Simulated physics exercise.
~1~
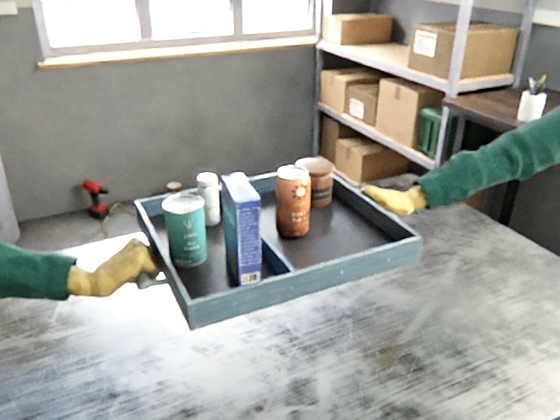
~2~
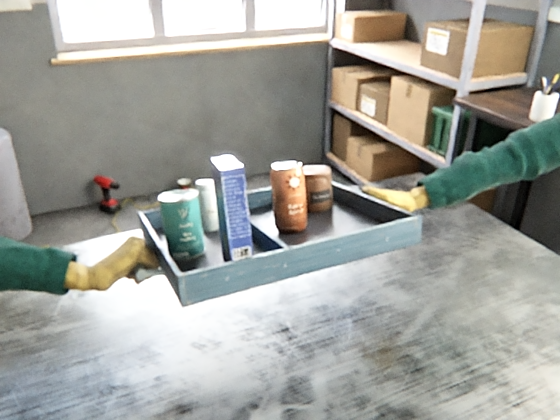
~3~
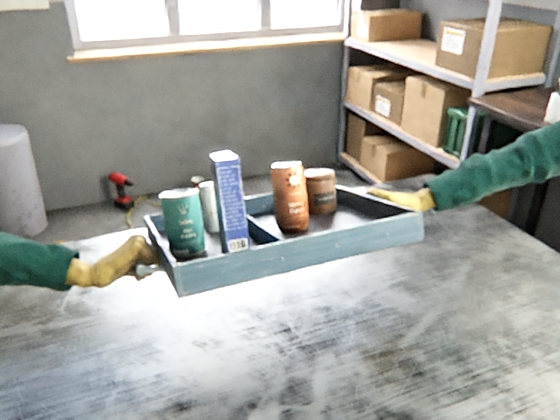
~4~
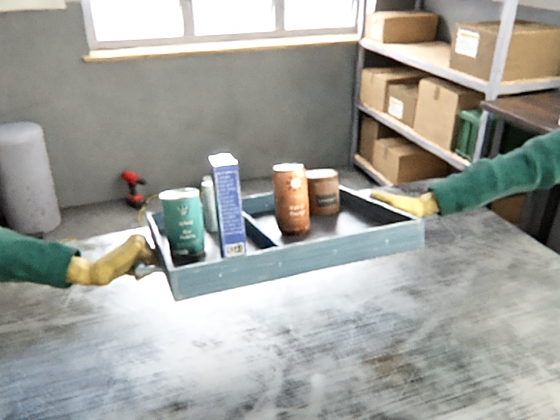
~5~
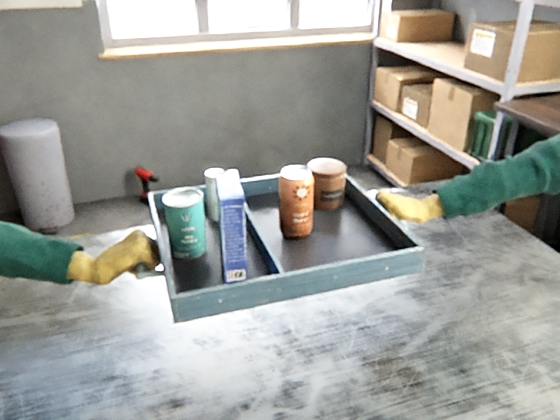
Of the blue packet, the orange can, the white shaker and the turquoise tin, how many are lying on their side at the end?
None of them are lying on their side. The packet, the can, the shaker and the tin all still stand upright on the tray.
